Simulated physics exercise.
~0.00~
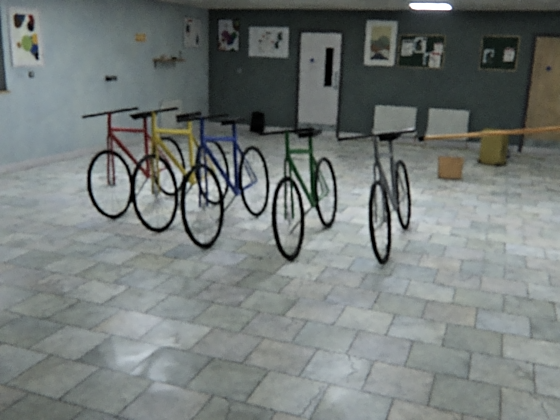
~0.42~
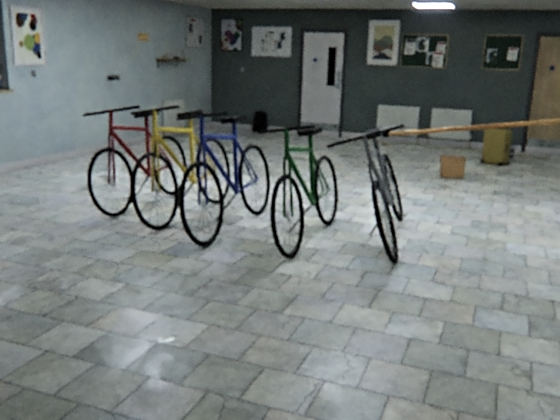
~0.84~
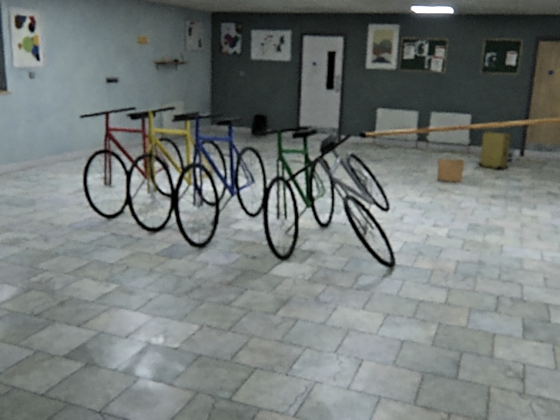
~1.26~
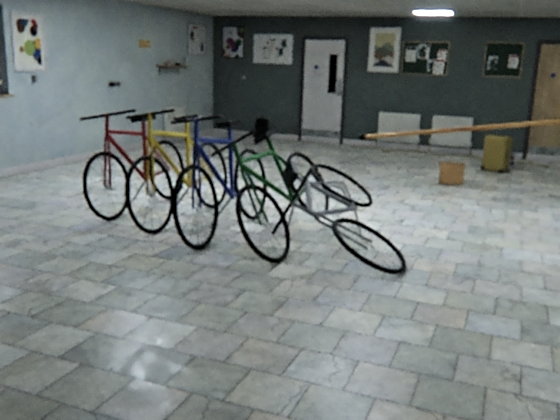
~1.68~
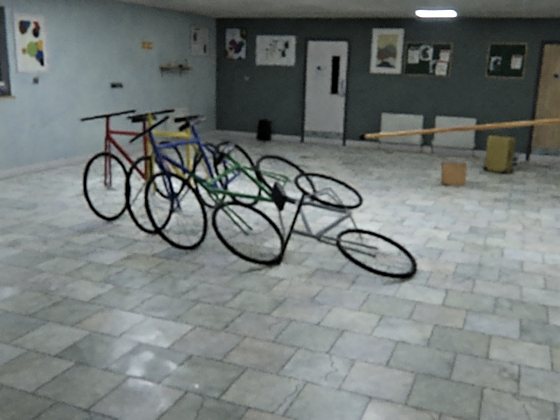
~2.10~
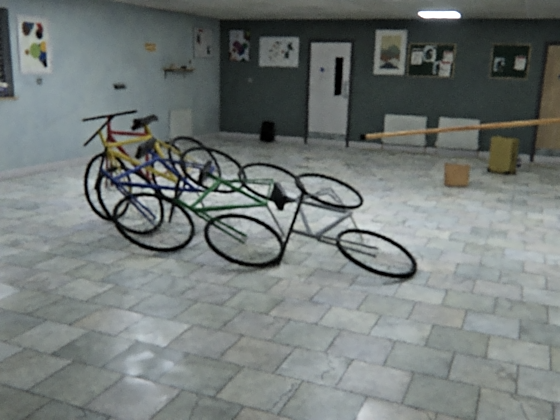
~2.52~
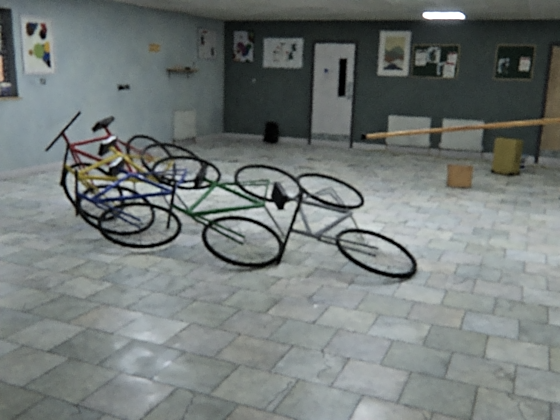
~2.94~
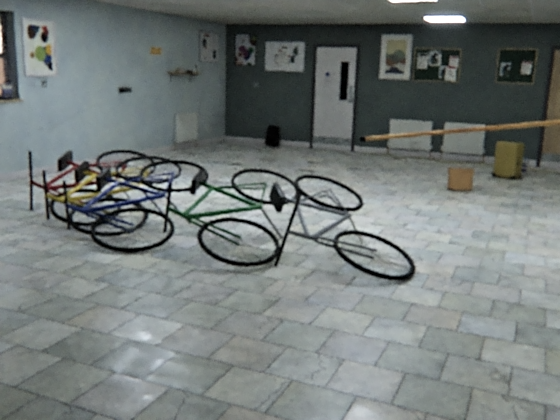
A row of five bicycles stood in a tiled hall until a long pole pushed the nearest grey one over, and the green, blue, yellow and red ones toppled leftward in turn, leaving them all down in an overlapping line.
